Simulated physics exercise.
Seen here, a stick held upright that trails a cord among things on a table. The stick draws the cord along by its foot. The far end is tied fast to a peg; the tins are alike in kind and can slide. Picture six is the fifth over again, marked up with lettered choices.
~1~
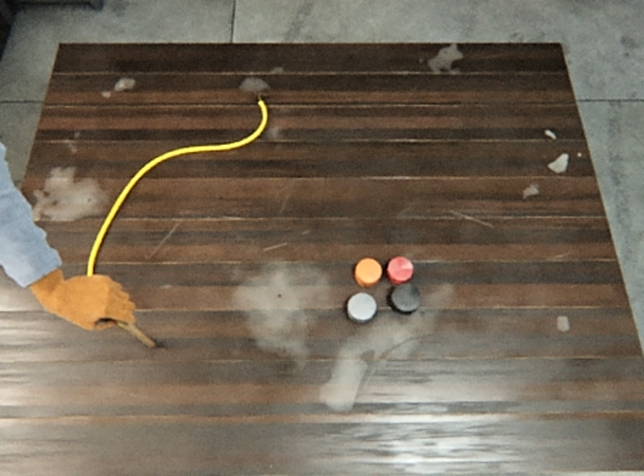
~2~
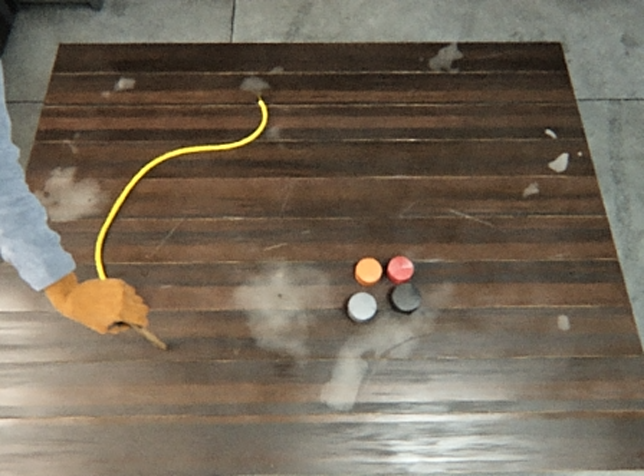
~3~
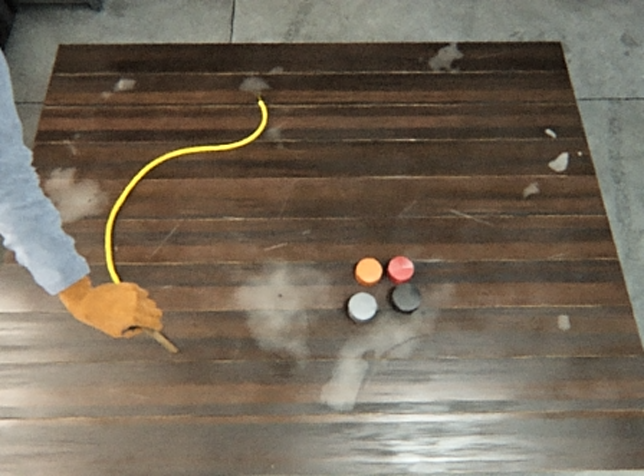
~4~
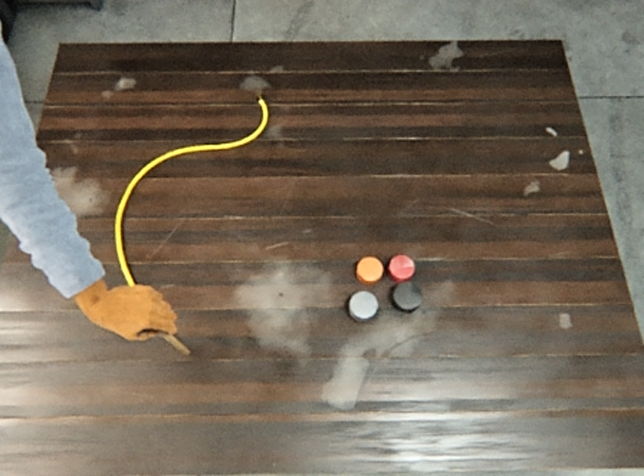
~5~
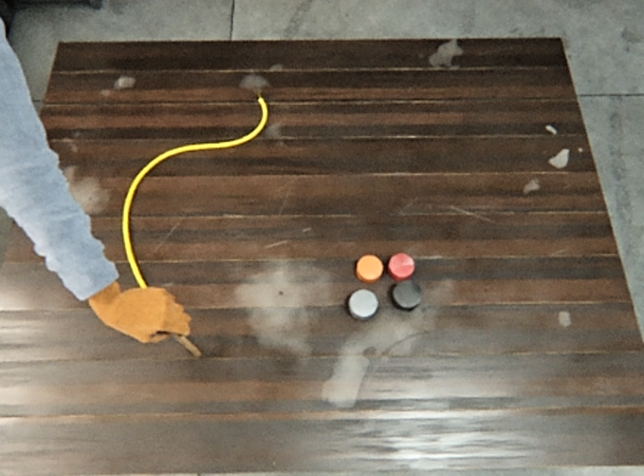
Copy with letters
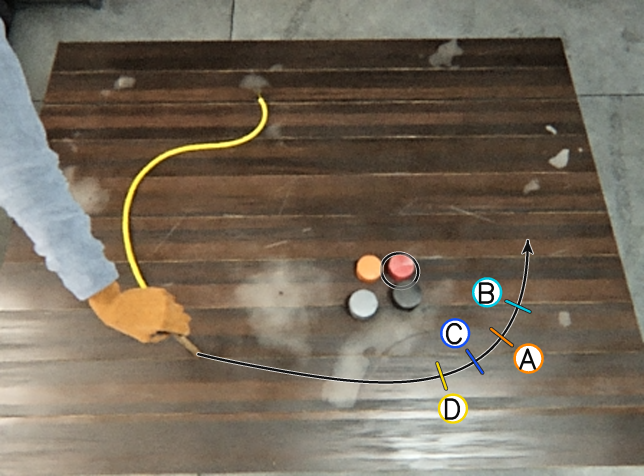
A gloved hand holding a short stick moved slowly a little to the right and slightly down the wooden table, drawing the near end of a curved yellow cord along, while four clustered tins stayed put.
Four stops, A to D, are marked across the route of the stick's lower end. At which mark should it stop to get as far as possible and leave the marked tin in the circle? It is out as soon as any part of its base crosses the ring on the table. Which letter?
The farthest safe stop is B.
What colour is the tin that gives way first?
The grey tin.
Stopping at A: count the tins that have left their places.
By then, one.
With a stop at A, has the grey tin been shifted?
By then, yes.
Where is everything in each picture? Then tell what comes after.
Orange tin (368, 273); peg (259, 98); black tin (405, 299), in the first picture.
Black tin (406, 299); grey tin (362, 308), in the second picture.
Red tin (400, 271); orange tin (369, 273), in the third picture.
Peg (260, 97); black tin (407, 298), in the fourth picture.
Grey tin (363, 305); red tin (401, 268); orange tin (369, 270), in the fifth picture.
On the marked copy, A at (502, 337); B at (518, 306); C at (475, 362); D at (442, 376); the ring at (400, 271); the route from (198, 354) via (417, 381) to (528, 241).
With B. Early on, foot of the stick (321, 377); red tin (401, 268).
Further on, foot of the stick (449, 374); red tin (401, 268).
At the end, foot of the stick (518, 307); black tin (412, 293); grey tin (385, 286); red tin (401, 268); orange tin (368, 267); the red tin is still in its ring.
As for the rest, A is safe but short; C is safe but short; D is safe but short.
